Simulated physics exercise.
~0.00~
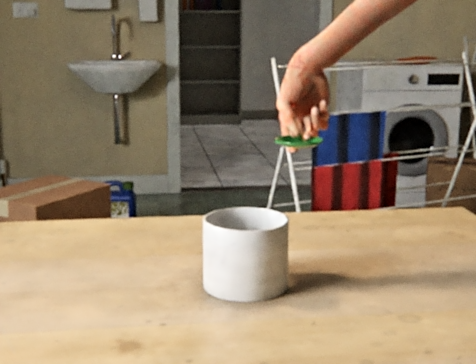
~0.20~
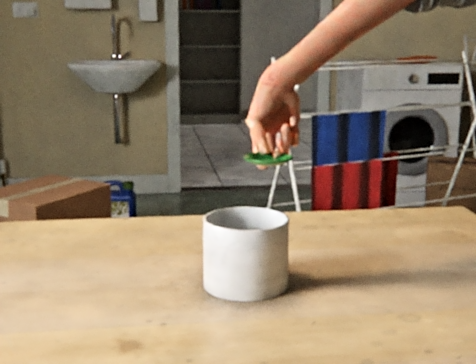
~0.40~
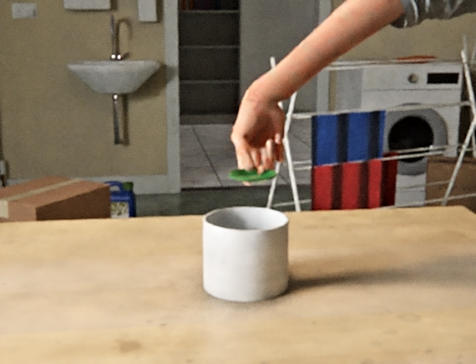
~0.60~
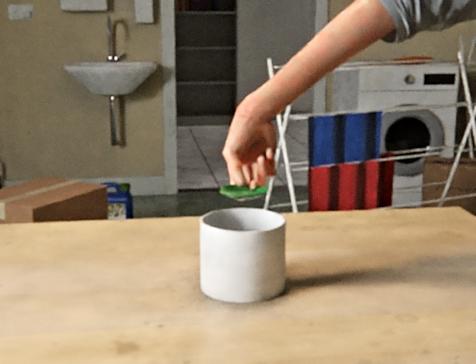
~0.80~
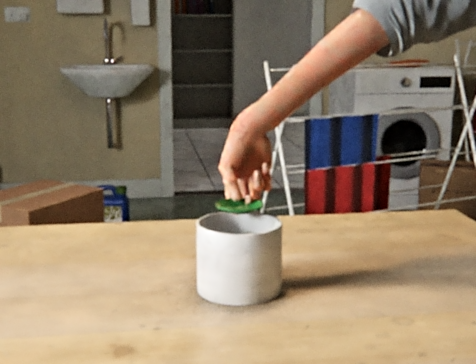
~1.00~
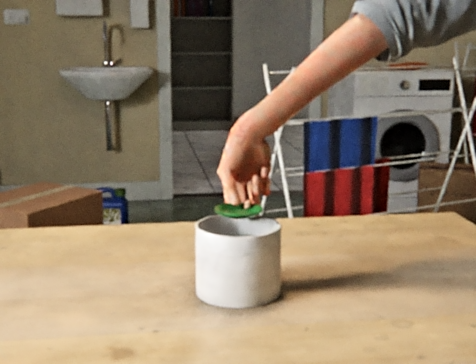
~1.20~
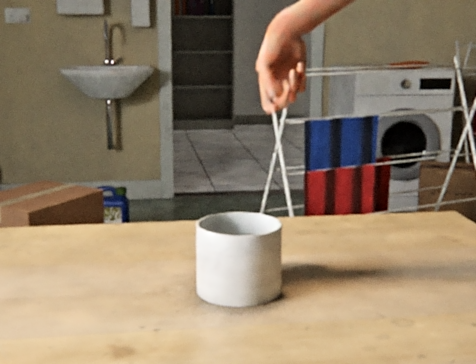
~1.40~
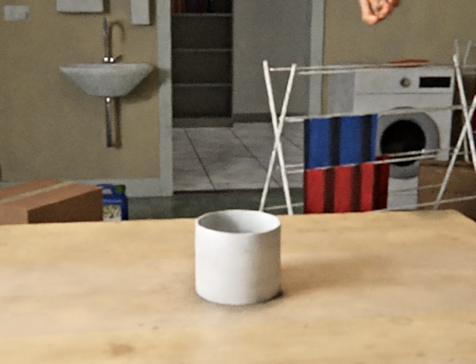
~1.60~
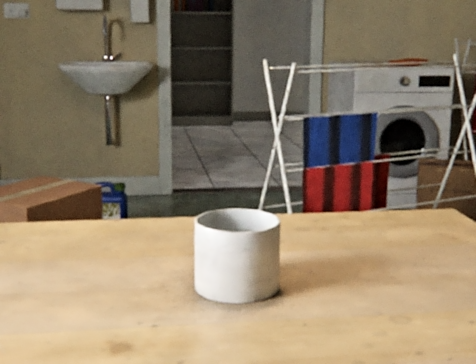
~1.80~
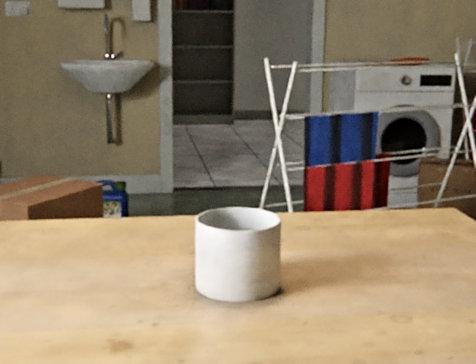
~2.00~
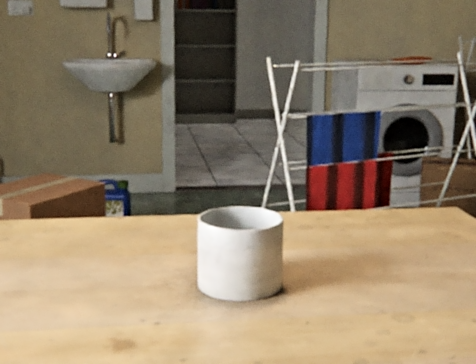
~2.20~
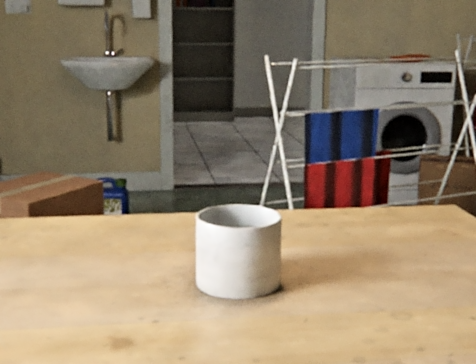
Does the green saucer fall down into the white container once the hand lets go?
Yes, it slips past the rim and drops inside, and the container is left standing with nothing covering its opening.
